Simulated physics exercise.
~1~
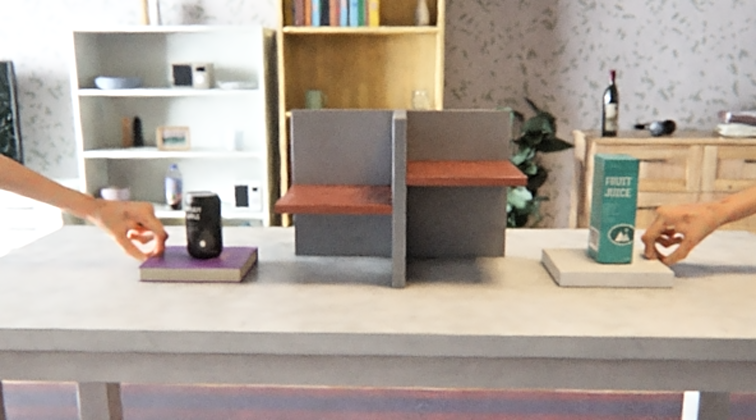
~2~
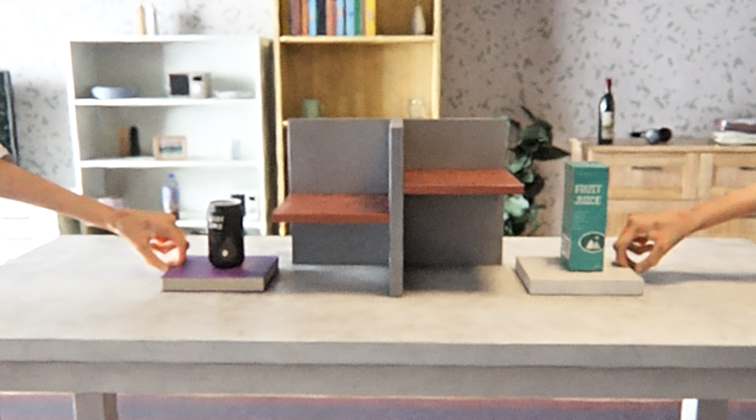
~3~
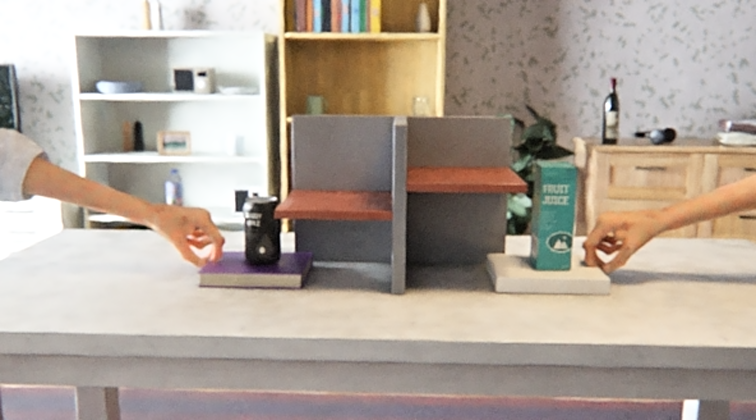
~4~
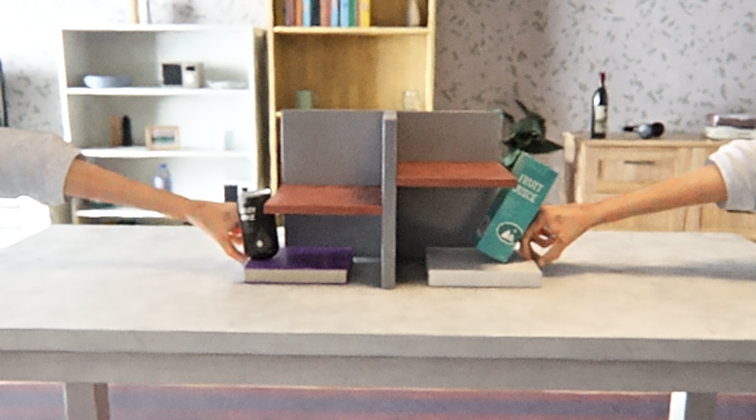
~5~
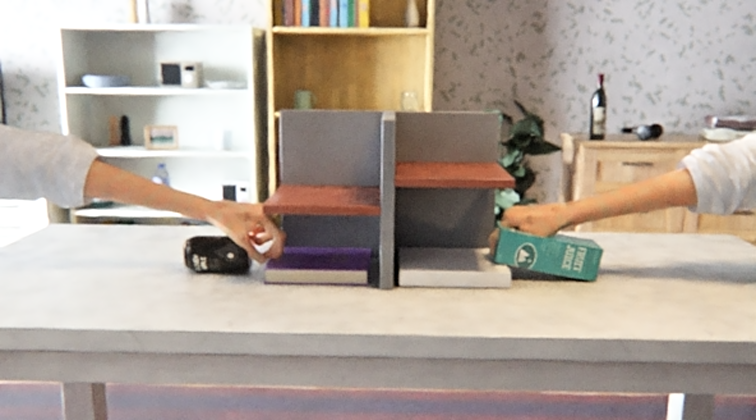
Two hands sliding a purple book and white tray under red shelves, knocking the black can and turquoise carton onto their sides.
